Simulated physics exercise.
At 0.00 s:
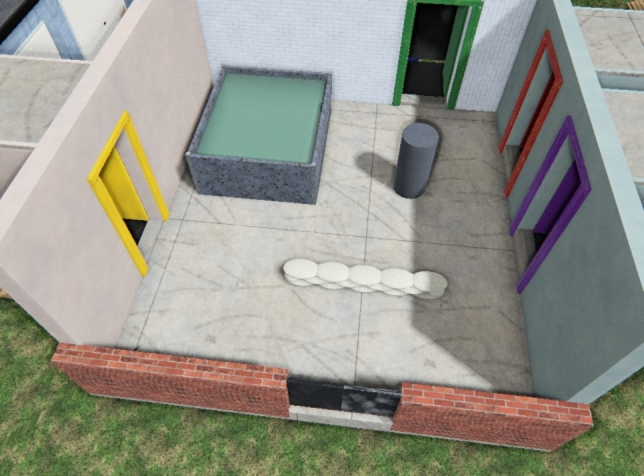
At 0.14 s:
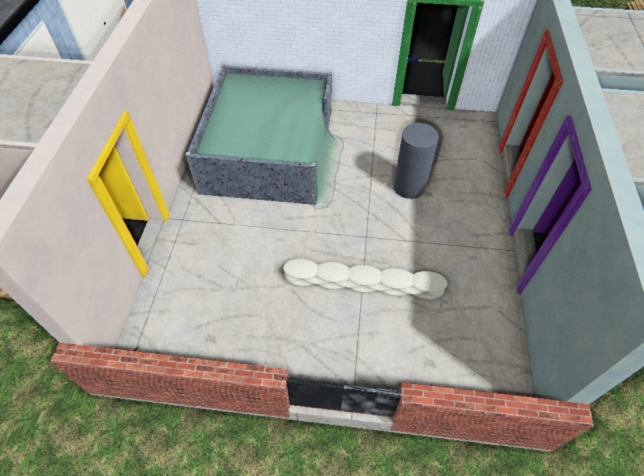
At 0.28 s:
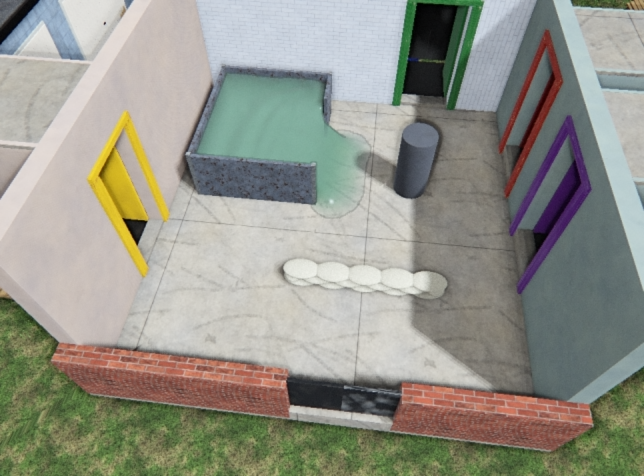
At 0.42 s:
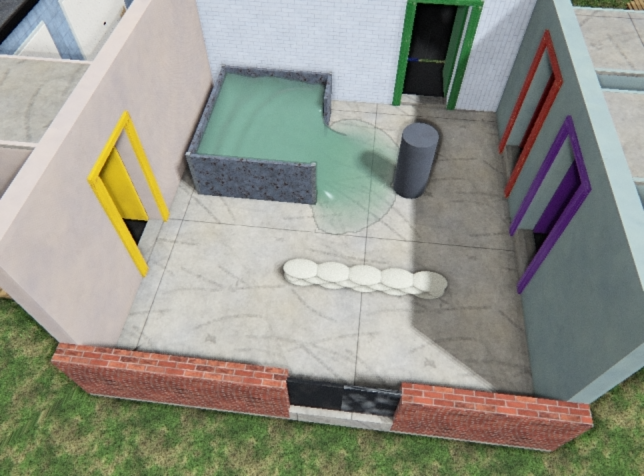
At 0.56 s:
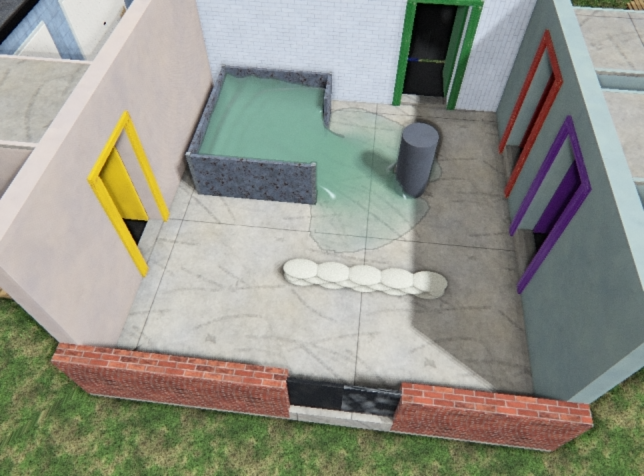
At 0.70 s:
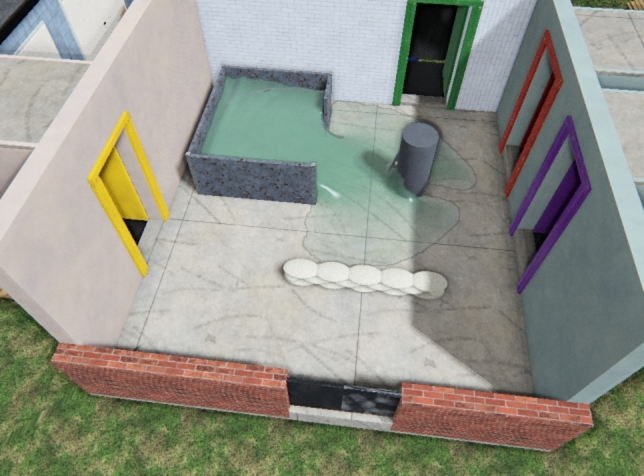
Walled yard from above, greenish water pouring through the broken right side of a stone tank and spreading around a grey cylinder.
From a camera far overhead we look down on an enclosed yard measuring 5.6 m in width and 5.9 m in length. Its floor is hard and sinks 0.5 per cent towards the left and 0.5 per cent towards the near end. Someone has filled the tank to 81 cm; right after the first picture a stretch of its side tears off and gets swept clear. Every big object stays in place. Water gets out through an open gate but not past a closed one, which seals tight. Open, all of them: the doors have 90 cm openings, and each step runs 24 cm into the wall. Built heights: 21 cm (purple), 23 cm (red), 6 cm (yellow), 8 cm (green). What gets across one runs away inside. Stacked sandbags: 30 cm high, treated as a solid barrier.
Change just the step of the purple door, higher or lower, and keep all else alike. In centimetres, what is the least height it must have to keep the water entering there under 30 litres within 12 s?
24 cm.
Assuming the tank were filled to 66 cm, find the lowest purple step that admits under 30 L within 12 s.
Then around 20 centimetres.
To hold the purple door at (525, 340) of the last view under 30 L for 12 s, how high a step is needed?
Roughly 15 cm, give or take.
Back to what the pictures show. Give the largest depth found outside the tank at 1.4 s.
52 cm.
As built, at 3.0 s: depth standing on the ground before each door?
Depths in cm - purple: 28, red: 22, yellow: 0, green: 22.
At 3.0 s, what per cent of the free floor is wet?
Roughly 55 percent of the floor is wet.
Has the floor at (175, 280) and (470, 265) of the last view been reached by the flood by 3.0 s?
Note: Point one not yet reached; point two reached.
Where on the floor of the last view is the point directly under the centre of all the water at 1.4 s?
Around (326, 165).
After 1.4 s water covers 40 % of the floor, deepest (52 cm) near (390, 183); 16 cm at the purple door, 0 litres in over its 21 cm step.
After 3.0 s water covers 55 % of the floor, deepest (32 cm) near (538, 422); 28 cm at the purple door, 40 litres in over its 21 cm step.
After 12.0 s water covers 95 % of the floor, deepest (14 cm) near (184, 173); 5 cm at the purple door, 60 litres in over its 21 cm step.
At the purple door as built, the water arrived by 1.1 s and peaked near 30 cm at 2.6 s.
With a step of 22 cm, 50 litres would have come in within the 12 s; with 30 cm, 8 litres. So under 30 litres takes about 24 cm.
